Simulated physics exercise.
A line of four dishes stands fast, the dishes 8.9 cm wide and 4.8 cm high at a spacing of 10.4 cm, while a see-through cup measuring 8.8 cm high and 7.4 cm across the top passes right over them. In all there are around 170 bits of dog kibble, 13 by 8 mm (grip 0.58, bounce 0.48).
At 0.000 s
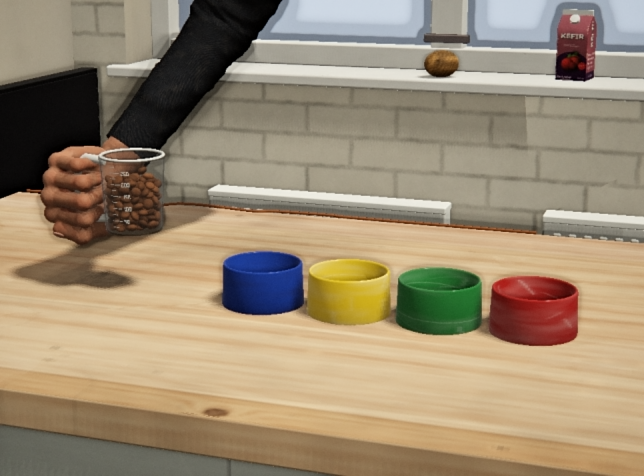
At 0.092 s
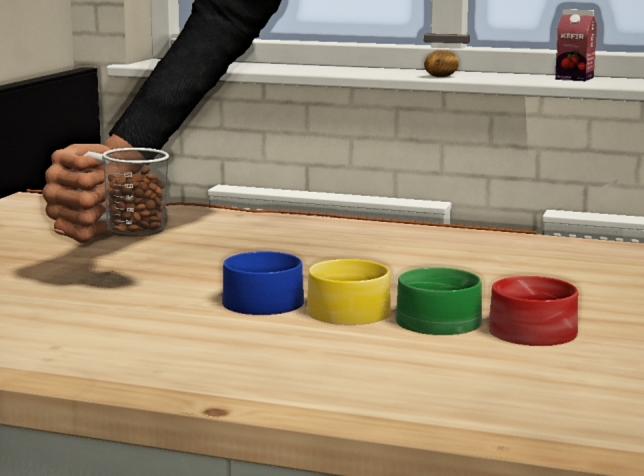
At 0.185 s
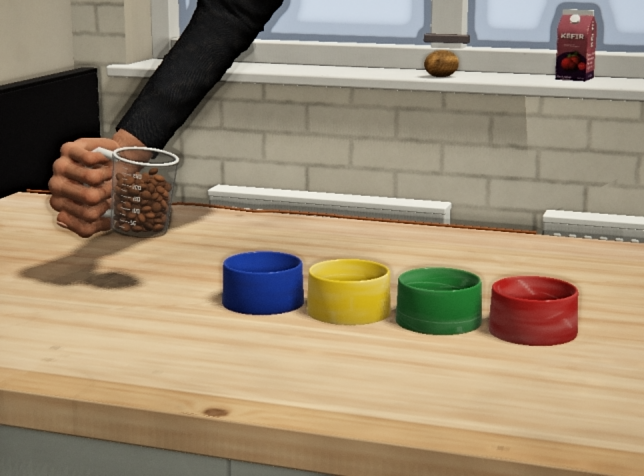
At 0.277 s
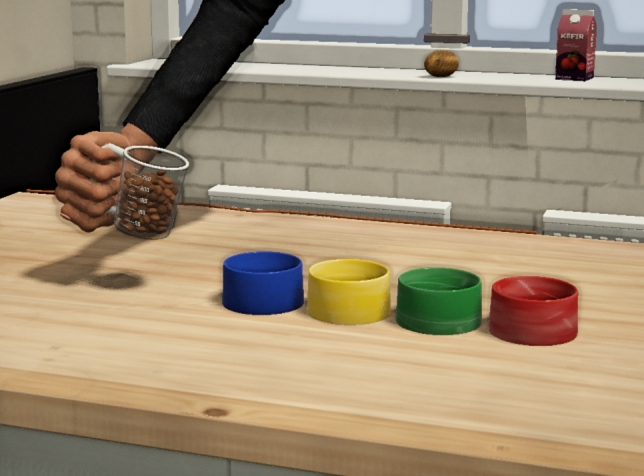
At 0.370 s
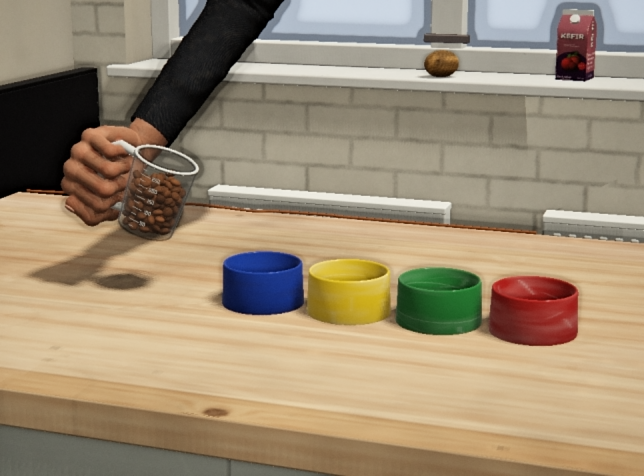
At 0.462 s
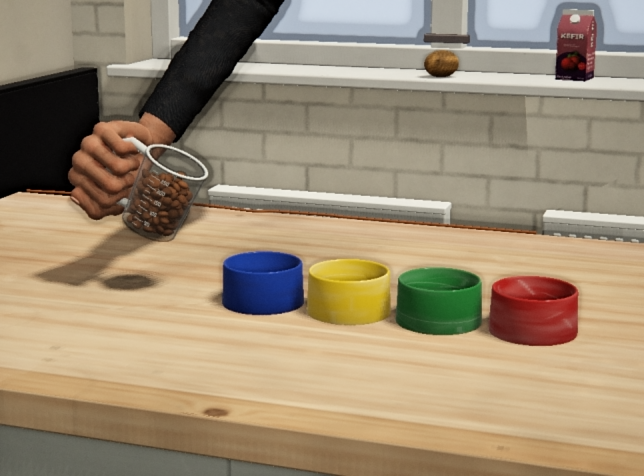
A hand in a dark sleeve holds a clear cup of brown kibble above the left of a pale wooden counter, in a kitchen seen from slightly above by a still camera. Blue, yellow, green and red dishes line up rightward, with a brown fruit and a carton on the windowsill behind. The hand moves the cup slightly right, steadily tilting it rightward.
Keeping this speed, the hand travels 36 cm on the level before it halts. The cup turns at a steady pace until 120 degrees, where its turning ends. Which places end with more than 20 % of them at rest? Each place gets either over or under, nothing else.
Here is the list: Red dish under, blue dish under, green dish under, yellow dish over, counter over.
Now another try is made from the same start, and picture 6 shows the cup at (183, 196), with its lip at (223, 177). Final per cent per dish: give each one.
Red 0, blue 0, green 80, yellow 0.
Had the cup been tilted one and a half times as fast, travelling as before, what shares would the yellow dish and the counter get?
Yellow: 0, counter: 20.
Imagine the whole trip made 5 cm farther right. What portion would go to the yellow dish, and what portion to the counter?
Yellow: 90, counter: 10.
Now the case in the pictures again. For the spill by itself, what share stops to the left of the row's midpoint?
Share on that side: Roughly 100 %.
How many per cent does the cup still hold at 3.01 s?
Around 0 in a hundred.
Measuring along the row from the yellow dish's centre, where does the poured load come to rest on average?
2 cm to the left.
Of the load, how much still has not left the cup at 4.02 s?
Estimate: Some 0 %.
Then, at 1.99 s, tilt 120 degrees; cup holds 40 %, blue 5 %, yellow 20 %.
After 3.01 s, tilt 120 degrees; cup holds 0 %, blue 5 %, yellow 65 %.
Then, at 4.02 s, tilt 120 degrees; cup holds 0 %, blue 5 %, yellow 65 %.
At rest (4.3 s), red 0 %, blue 5 %, green 0 %, yellow 65 %, counter 30 %.
